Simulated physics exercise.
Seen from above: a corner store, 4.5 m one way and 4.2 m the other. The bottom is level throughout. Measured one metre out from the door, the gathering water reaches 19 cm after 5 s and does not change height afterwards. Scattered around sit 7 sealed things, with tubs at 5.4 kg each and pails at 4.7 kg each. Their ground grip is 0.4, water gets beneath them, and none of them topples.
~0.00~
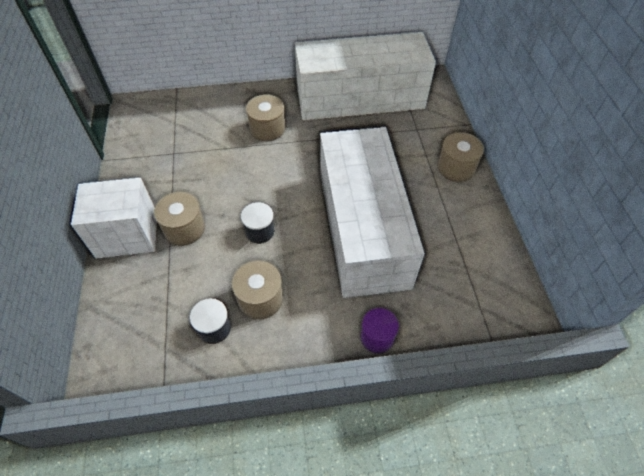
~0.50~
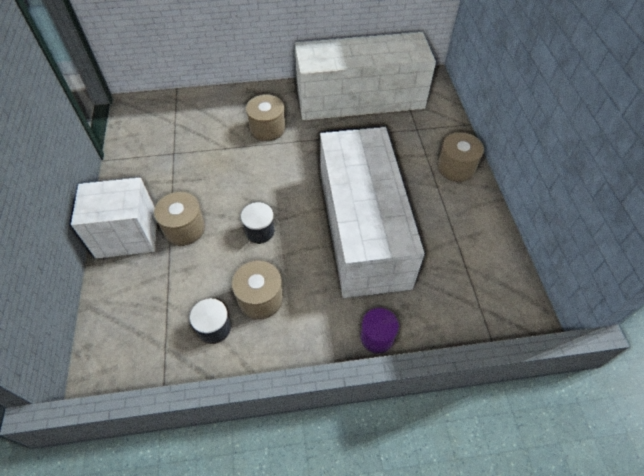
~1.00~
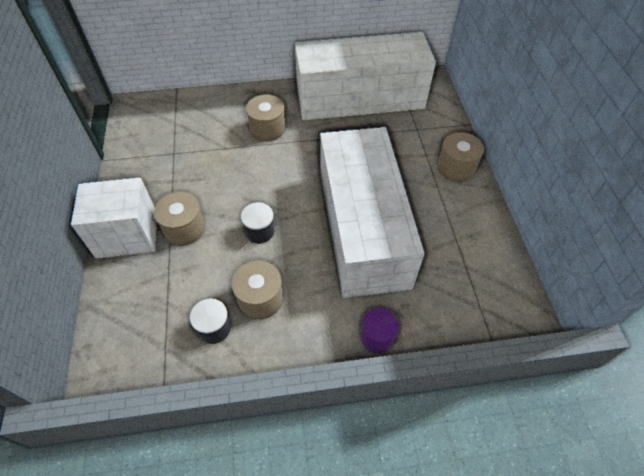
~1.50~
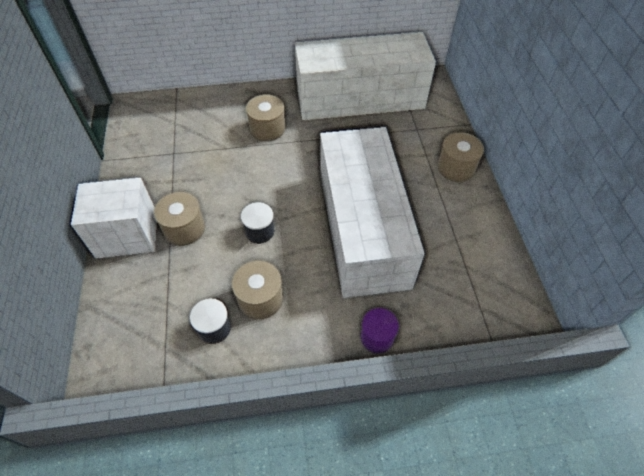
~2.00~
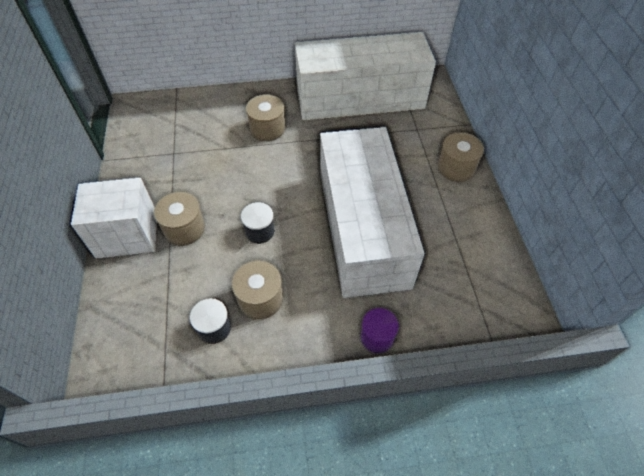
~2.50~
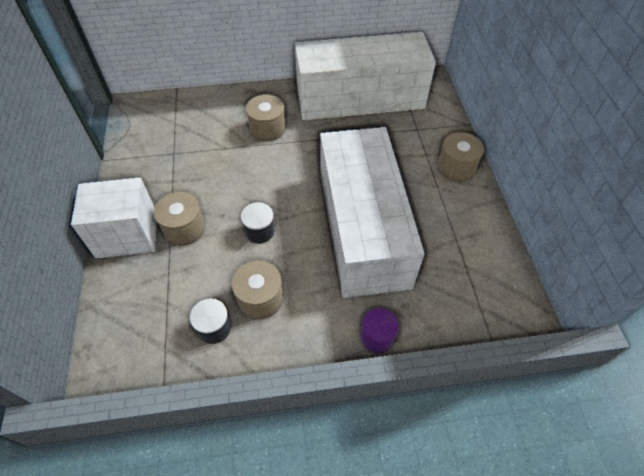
Water tints the floor outside the low wall blue-green while the tubs and pails stay still.
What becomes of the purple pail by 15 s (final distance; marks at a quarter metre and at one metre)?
Result: Short displacement.
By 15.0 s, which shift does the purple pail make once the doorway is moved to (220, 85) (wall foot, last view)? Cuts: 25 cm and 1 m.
By then the purple pail has been carried a long way.
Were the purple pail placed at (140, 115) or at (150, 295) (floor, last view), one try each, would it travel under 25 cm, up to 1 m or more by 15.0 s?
In that order: It goes a long way; it shifts a modest distance.
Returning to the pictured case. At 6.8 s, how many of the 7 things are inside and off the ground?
At that time, 1.
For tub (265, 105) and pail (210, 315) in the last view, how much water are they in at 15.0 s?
Around 10 cm and 7 cm.
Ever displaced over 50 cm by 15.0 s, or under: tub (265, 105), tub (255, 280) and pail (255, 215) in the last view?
Note - in order: Farther; smaller; farther.
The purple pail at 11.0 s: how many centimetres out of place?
Displacement by then near 5 cm.
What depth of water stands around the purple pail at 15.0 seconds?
I'd say around 10 cm.
After 3.5 s the purple pail is near (380, 325), 0.0 m from its start, aground; 0 afloat.
After 6.8 s the purple pail is near (380, 325), 0.0 m from its start, aground; 1 afloat.
After 11.0 s the purple pail is near (384, 322), 0.0 m from its start, aground; 1 afloat.
After 15.0 s the purple pail is near (322, 352), 0.6 m from its start, afloat; 6 afloat.
